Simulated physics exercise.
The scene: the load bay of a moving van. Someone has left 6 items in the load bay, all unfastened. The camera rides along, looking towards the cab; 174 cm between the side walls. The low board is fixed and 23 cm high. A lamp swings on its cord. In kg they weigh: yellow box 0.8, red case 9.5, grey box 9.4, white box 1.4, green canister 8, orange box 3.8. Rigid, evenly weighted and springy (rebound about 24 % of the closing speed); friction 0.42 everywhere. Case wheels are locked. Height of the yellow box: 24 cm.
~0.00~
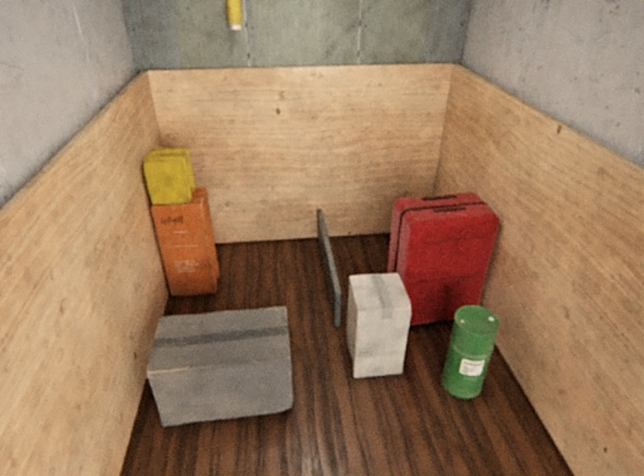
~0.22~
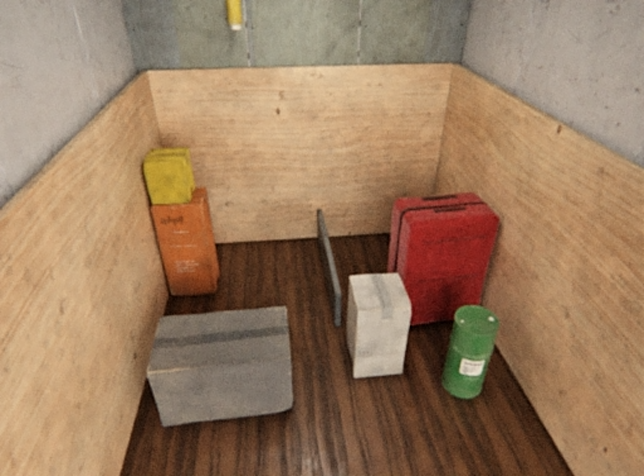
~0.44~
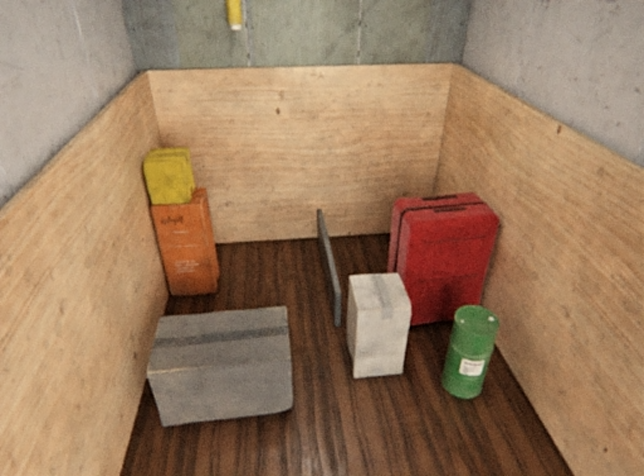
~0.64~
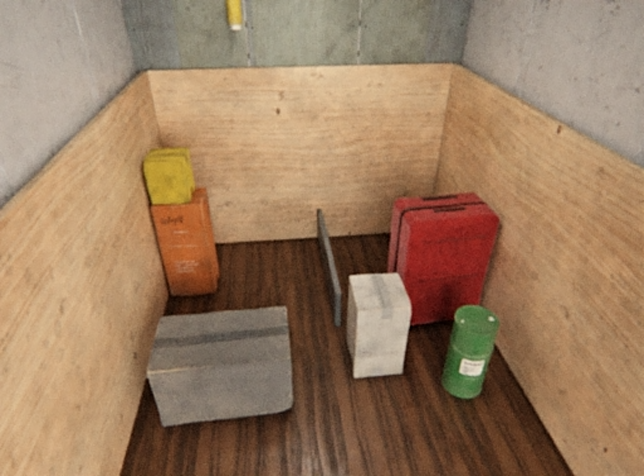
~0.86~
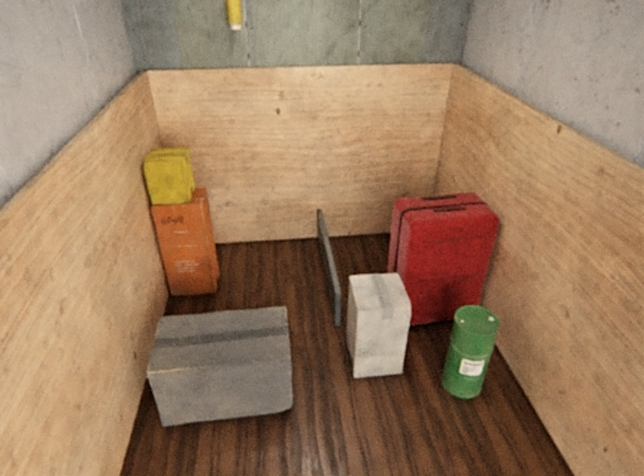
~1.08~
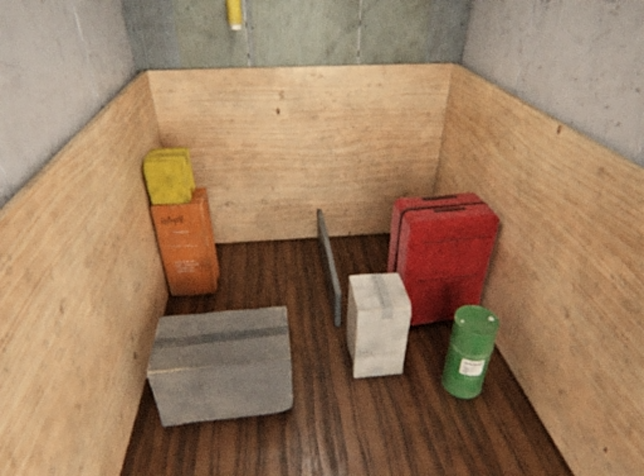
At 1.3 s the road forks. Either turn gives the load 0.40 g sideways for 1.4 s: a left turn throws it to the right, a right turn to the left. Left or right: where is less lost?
Fewer things are lost with the right turn.
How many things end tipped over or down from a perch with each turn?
Turning left 2, turning right 0.
Turning left. At 2.18 s, push 0.40 g right; yellow box 17° off upright near (211, 172); orange box 17° off upright.
After 2.58 s, push 0.19 g right; yellow box now down from a perch; orange box on its side.
After 2.88 s, smooth; orange box on its side.
In the end (3.5 s), down from a perch, yellow box; toppled in the load bay, orange box; the other 4 under 15 cm from the start. At the end, from the last picture's camera, yellow box near (398, 262), red case near (437, 260).
Turning right instead, nothing is lost, 0 of 6 in all.
